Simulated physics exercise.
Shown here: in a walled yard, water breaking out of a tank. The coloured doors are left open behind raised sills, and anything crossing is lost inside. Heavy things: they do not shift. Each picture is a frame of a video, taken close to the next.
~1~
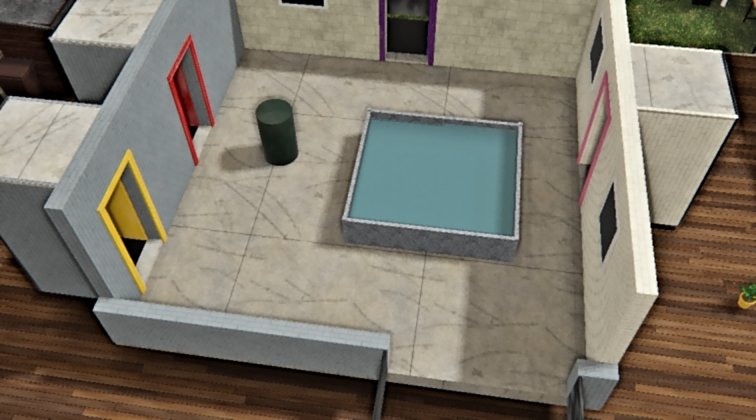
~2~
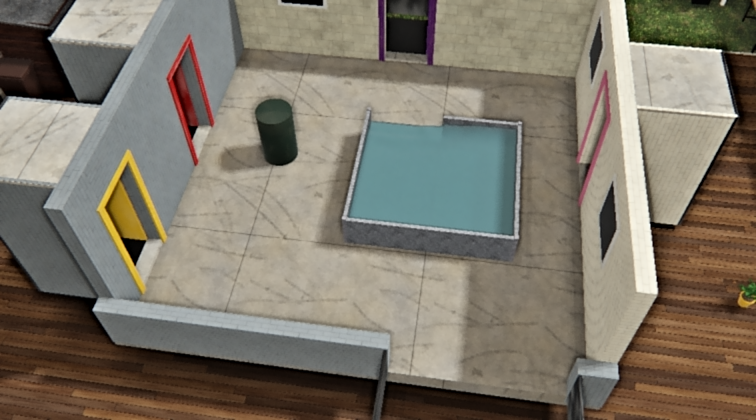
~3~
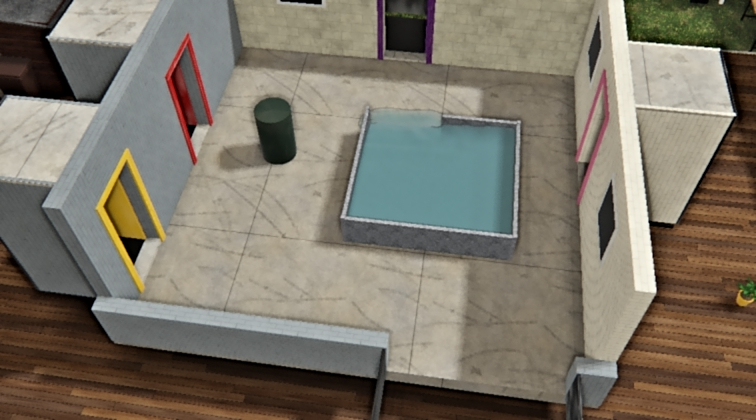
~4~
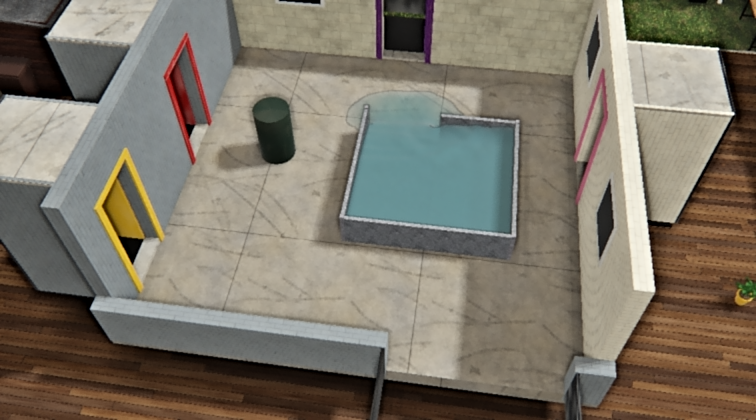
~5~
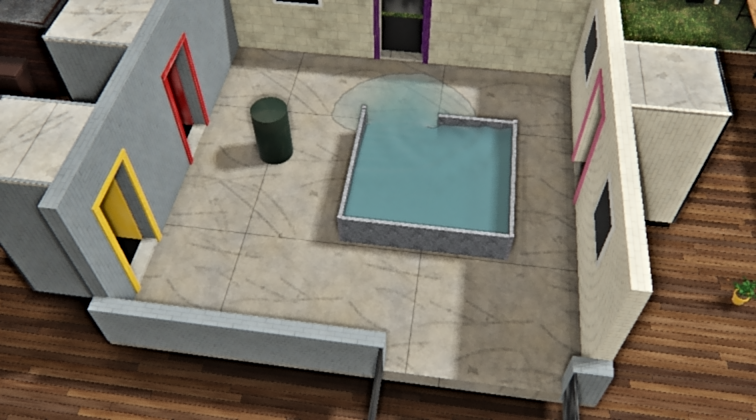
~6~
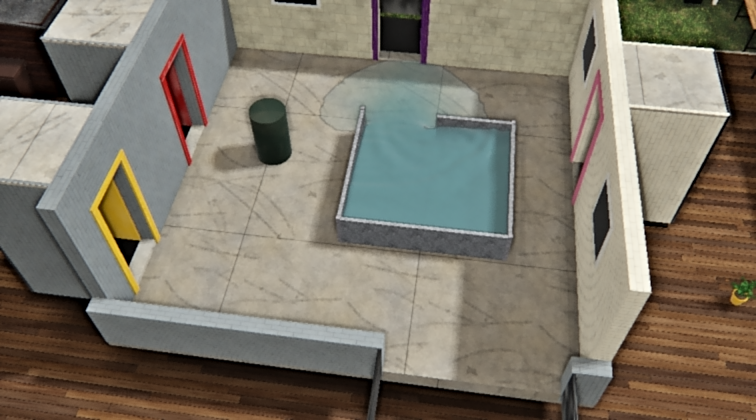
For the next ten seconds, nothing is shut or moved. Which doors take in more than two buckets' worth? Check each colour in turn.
The yellow door does not; the red door does not; the pink door does not; the purple door does.
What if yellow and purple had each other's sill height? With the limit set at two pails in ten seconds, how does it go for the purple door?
The purple door surpasses the threshold, as I see it.
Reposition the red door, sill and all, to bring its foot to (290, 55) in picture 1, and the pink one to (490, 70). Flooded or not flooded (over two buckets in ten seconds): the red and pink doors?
As I see it, the red door tops the limit and the pink door tops the limit.
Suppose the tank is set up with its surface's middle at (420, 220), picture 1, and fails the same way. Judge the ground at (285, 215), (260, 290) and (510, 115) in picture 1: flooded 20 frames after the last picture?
Check in sequence: Still parched, still parched, soaked through.
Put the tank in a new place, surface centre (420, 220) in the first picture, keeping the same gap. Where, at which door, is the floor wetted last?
Note: The yellow door.
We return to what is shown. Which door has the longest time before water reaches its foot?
Result: The yellow door.
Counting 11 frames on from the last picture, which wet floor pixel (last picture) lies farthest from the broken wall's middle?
The farthest wet point should be near (237, 49).
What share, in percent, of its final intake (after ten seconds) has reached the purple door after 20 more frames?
About 55 per cent.
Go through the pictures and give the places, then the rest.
The first picture shows the water tank at (437, 172) is whole and still.
In the second picture, water pours out on the water tank's far side and has run to a hidden place.
In the third picture, the front is at a hidden place, out from the gap on the water tank's far side.
In the fourth picture, the front is at (430, 95), out from the gap on the water tank's far side.
In the fifth picture, water pours out on the water tank's far side and has run to (424, 77).
In the sixth picture, the front is at (434, 65), out from the gap on the water tank's far side.
A moment on, water covers 15 % of the floor; the yellow door not reached, the red door not reached, the pink door not reached, the purple door over two buckets in.
Next, water covers 25 % of the floor; the yellow door not reached, the red door not reached, the pink door not reached, the purple door far over two buckets in.
Then, water covers 35 % of the floor; the yellow door not reached, the red door wet at the sill, nothing in, the pink door wet at the sill, nothing in, the purple door far over two buckets in.
Later, water covers 70 % of the floor; the yellow door wet at the sill, nothing in, the red door wet at the sill, nothing in, the pink door under two buckets in, the purple door far over two buckets in.
In the end, water covers 95 % of the floor; the yellow door wet at the sill, nothing in, the red door under two buckets in, the pink door under two buckets in, the purple door far over two buckets in.
